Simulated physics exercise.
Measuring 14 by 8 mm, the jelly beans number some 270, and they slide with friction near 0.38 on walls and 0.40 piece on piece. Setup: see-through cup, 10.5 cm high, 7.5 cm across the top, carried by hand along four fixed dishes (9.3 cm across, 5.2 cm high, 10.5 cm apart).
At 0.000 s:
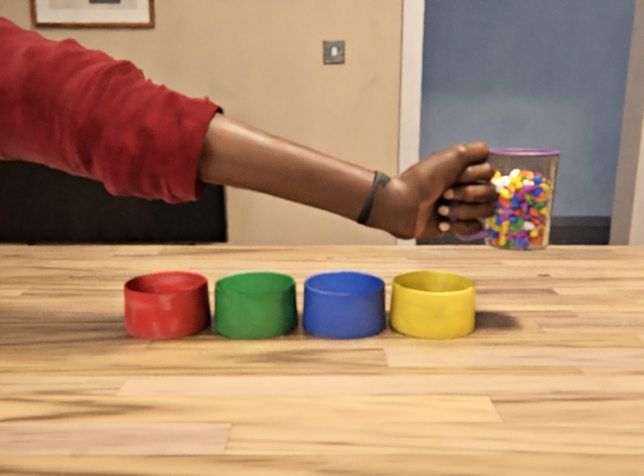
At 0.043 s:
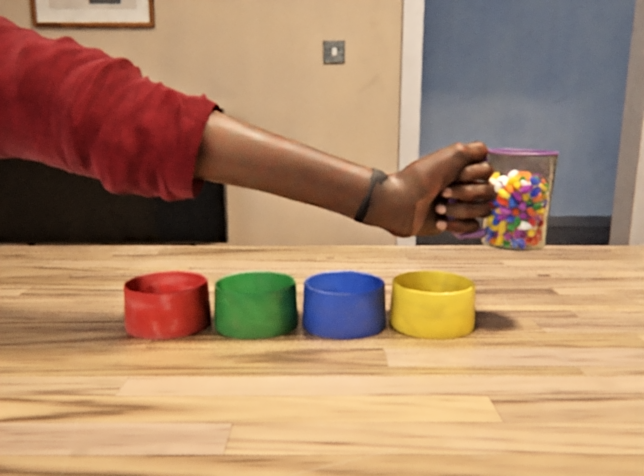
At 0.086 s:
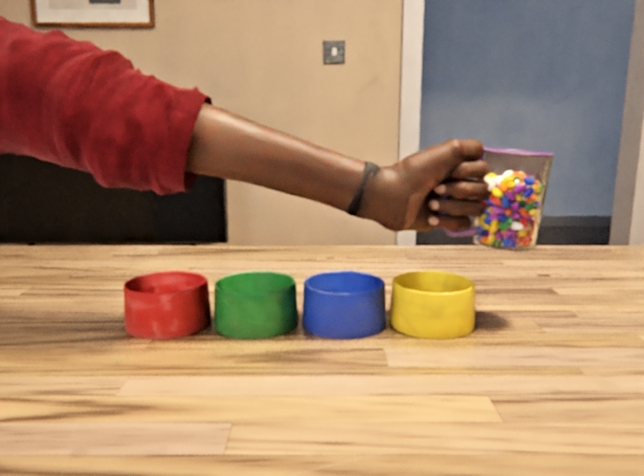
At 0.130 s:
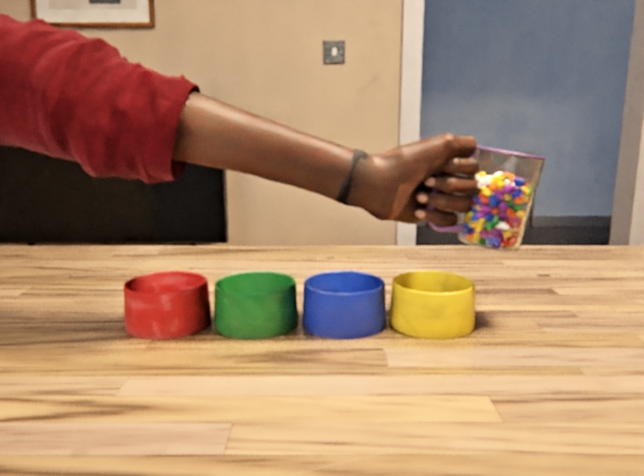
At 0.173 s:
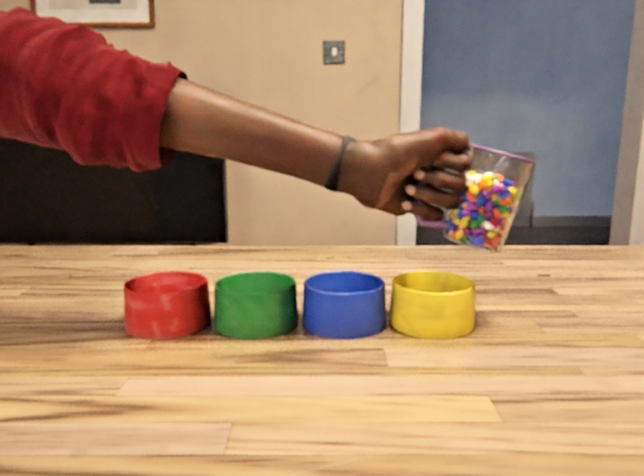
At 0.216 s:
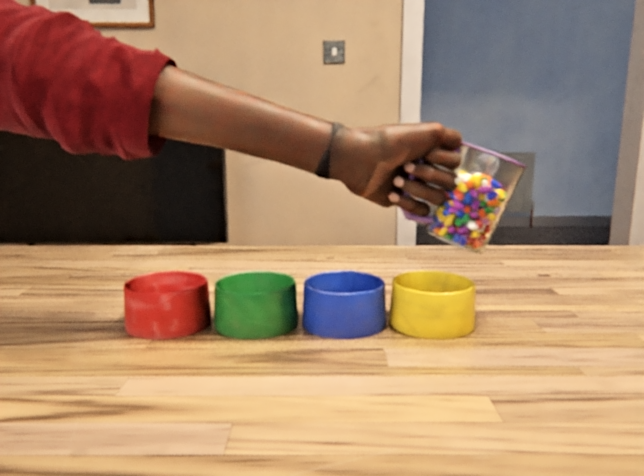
A hand moves a see-through cup of colourful jelly beans left while tilting it clockwise.
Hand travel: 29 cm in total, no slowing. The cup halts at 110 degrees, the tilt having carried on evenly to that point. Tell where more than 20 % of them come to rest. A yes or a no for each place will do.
Red - no; blue - yes; green - no; yellow - no; counter - no.
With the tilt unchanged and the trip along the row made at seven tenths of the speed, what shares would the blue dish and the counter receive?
Shares: Blue 90, counter 10.
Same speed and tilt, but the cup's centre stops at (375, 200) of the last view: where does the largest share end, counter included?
That'd be yellow, it takes the most.
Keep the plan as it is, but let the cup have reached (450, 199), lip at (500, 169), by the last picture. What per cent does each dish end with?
Then red 0, blue 100, green 0, and yellow 0.
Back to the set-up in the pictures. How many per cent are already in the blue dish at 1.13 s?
About 20 per cent by then.
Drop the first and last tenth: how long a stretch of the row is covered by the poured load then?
Length: About 5 cm.
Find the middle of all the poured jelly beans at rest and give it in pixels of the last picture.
About (339, 301).
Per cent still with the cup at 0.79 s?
About 100 per cent.
After 0.56 s, tilt 66 degrees; cup holds 100 %.
After 0.79 s, tilt 97 degrees; cup holds 100 %.
After 1.13 s, tilt 110 degrees; cup holds 75 %, blue 20 %.
At rest (2.7 s), red 0 %, blue 95 %, green 0 %, yellow 0 %, counter 5 %.
